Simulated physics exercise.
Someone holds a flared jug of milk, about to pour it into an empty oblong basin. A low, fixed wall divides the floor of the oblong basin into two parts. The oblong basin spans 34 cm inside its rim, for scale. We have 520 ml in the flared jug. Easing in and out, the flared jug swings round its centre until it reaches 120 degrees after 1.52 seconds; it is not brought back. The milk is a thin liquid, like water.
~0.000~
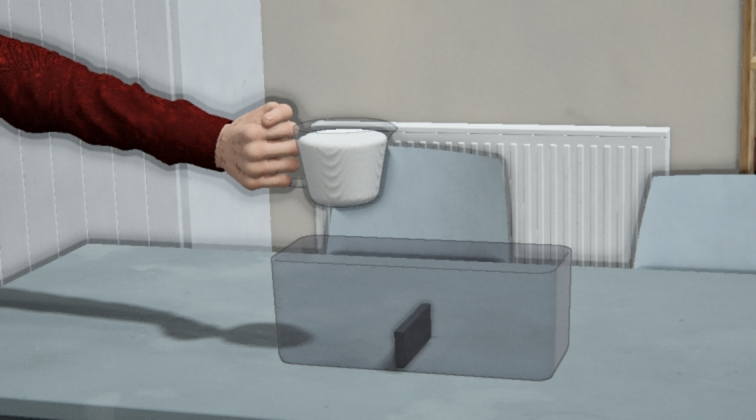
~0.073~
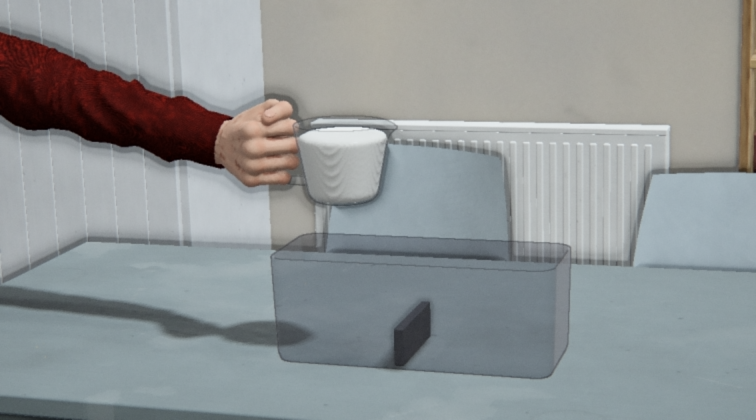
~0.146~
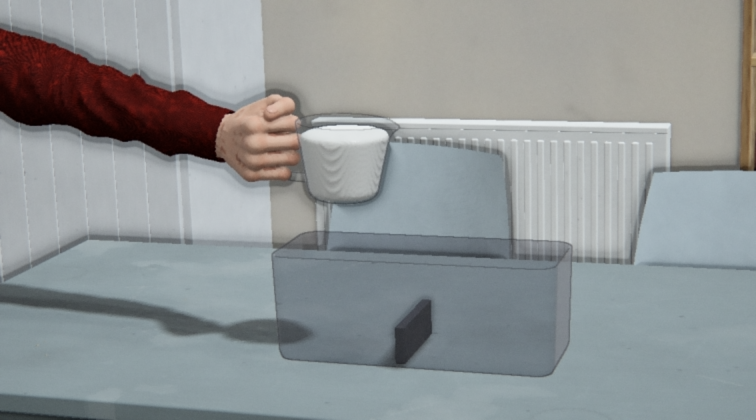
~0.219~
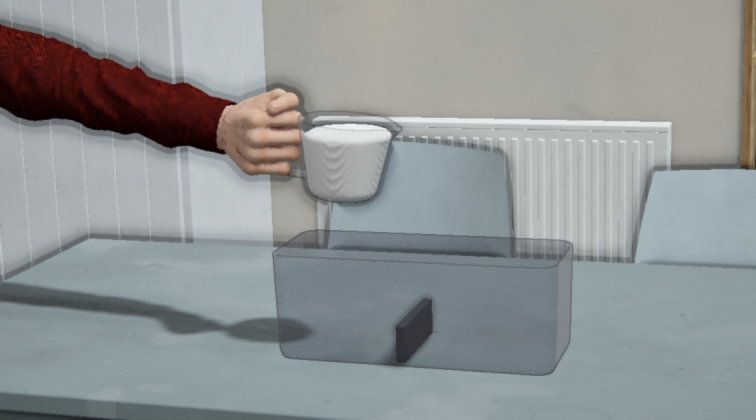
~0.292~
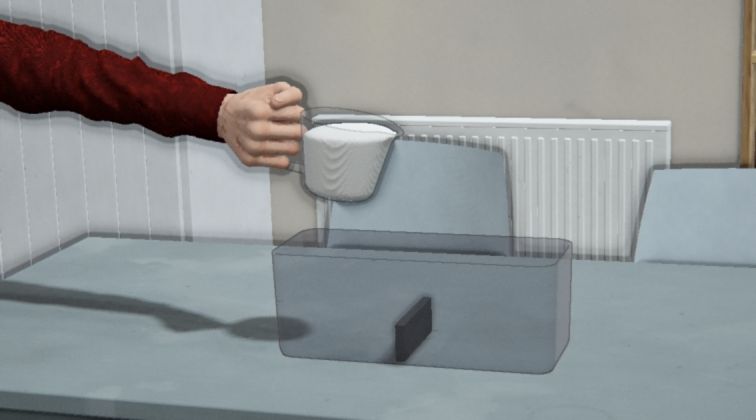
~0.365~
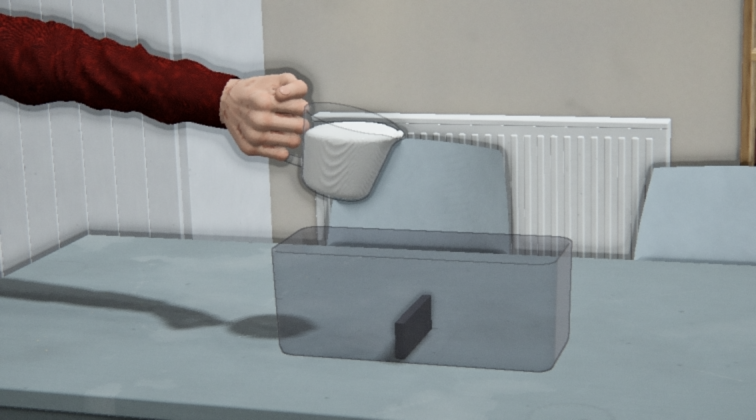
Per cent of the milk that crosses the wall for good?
87 per cent.
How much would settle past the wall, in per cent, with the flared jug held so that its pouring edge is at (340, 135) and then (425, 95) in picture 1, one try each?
10 and 95 %.
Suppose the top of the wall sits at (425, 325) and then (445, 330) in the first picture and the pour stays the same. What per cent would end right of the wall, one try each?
Some 80 in a hundred, then some 65 in a hundred.
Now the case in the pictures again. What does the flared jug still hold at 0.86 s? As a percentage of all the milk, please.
Around 50 in a hundred.
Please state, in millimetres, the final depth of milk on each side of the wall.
Left roughly 4 mm; right roughly 22 mm.
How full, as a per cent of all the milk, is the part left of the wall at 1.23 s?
I'd put it near 8 percent.
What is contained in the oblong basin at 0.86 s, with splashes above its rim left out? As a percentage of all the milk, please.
Roughly 30 percent of it.
After 0.86 s the tilt is 72° and 51 per cent is still to pour, 0 is left of the wall and 29 right of it.
After 1.23 s the tilt is 109° and 2 per cent is still to pour, 8 is left of the wall and 86 right of it.
After 1.61 s the tilt is 120° and 0 per cent is still to pour, 12 is left of the wall and 87 right of it.
After 2.02 s the tilt is 120° and 0 per cent is still to pour, 12 is left of the wall and 87 right of it.
In the end 12 per cent lies left of the wall, 87 right of it and 1 outside.
